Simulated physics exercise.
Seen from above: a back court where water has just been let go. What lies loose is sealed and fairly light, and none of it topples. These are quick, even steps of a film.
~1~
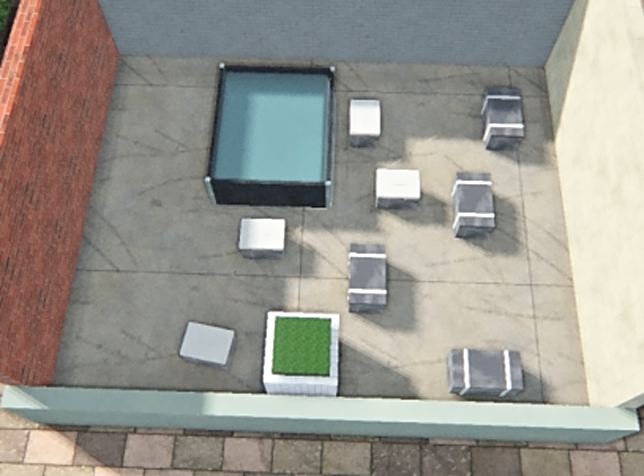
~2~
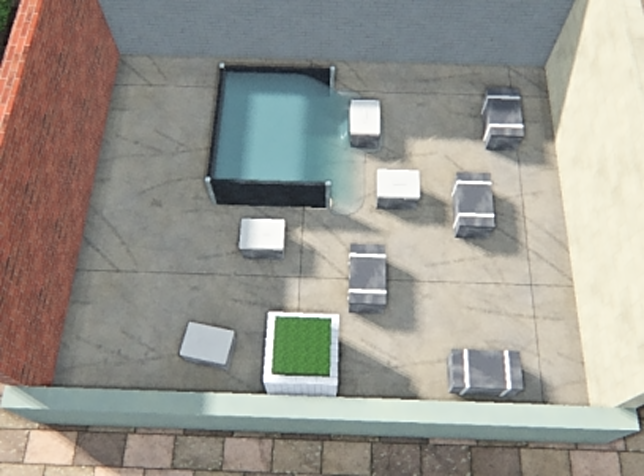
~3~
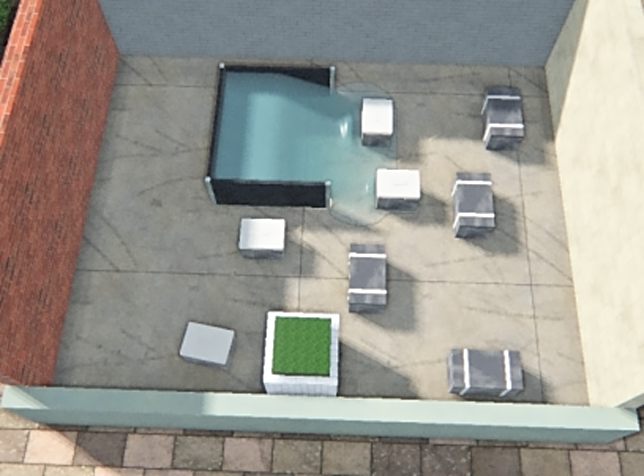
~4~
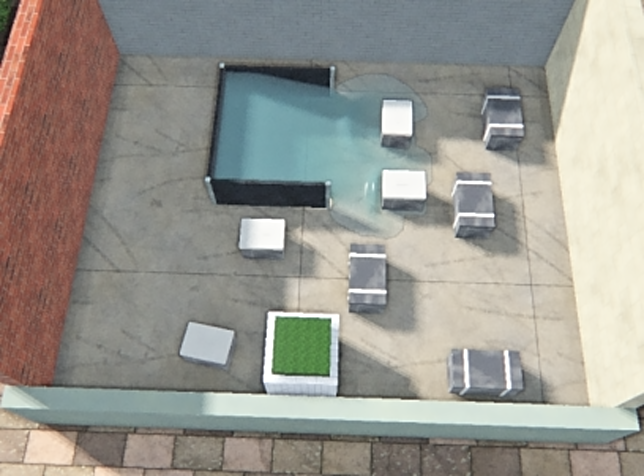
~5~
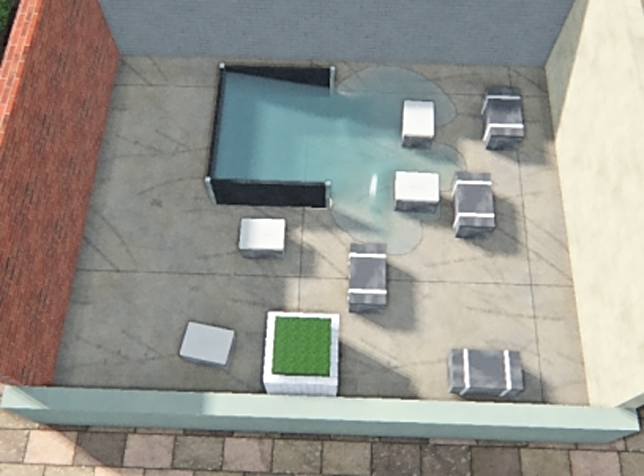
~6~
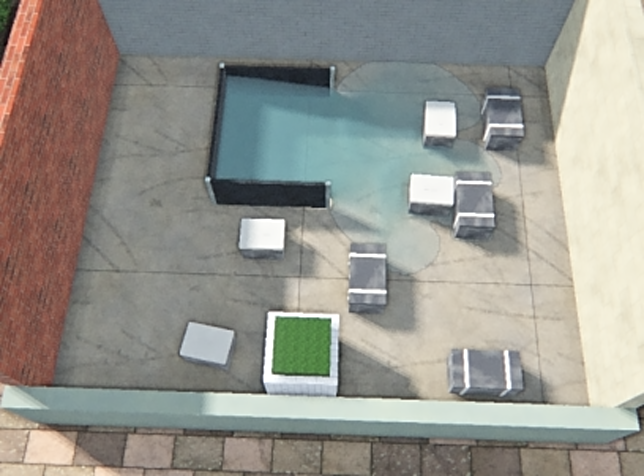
We see a walled court from above as water pours from the open right side of a dark-edged tank and spreads across the floor, pushing the upper white block, then the lower one, rightward while the other blocks stay still.
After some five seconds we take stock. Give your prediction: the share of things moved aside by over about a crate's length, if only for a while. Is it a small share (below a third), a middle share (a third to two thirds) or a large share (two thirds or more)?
A middle share, a third to two thirds.
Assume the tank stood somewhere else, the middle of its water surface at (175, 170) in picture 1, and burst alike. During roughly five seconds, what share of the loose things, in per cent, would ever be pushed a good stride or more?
Near 90 in a hundred.
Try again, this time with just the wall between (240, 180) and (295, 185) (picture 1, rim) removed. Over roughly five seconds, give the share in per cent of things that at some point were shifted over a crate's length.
I'd put it at about 50 percent.
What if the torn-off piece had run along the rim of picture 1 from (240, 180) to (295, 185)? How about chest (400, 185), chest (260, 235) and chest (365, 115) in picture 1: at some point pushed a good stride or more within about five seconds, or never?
Well, in order they come out as below the mark, over the mark and below the mark.
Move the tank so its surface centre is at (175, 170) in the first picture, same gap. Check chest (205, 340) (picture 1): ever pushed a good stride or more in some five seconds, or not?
My call: It fell short.
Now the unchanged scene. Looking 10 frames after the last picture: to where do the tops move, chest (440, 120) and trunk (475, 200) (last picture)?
About (516, 107), then about (566, 250).
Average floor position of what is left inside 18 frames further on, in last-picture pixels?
Mean position: Approx. (422, 278) px.
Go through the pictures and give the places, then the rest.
In the first frame, a chest at (365, 116), on the bottom; a chest at (399, 183) rests on the ground; 0 of 8 have shifted.
In the second frame, a chest at (365, 116) rests on the ground; a chest at (399, 183) rests on the ground; 0 of 8 have shifted.
In the third frame, a chest at (377, 115), on the bottom, close to its start; a chest at (399, 183) rests on the ground; 1 of 8 have shifted.
In the fourth frame, a chest at (397, 116) rests on the ground, a stride from its start; a chest at (404, 184) rests on the ground, close to its start; 2 of 8 have shifted.
In the fifth frame, a chest at (419, 118) rests on the ground, a stride from its start; a chest at (417, 186), on the bottom, close to its start; 2 of 8 have shifted.
In the sixth frame, a chest at (441, 118) rests on the ground, a stride from its start; a chest at (432, 189) rests on the ground, a stride from its start; 2 of 8 have shifted.
A moment on, 2 of 8 are well off their spots; 1 afloat.
Next, 4 of 8 are well off their spots; 2 afloat.
Later, 3 of 8 are well off their spots; 3 afloat.
In the end, 5 of 8 are well off their spots, and 5 have been at some point; 4 afloat.
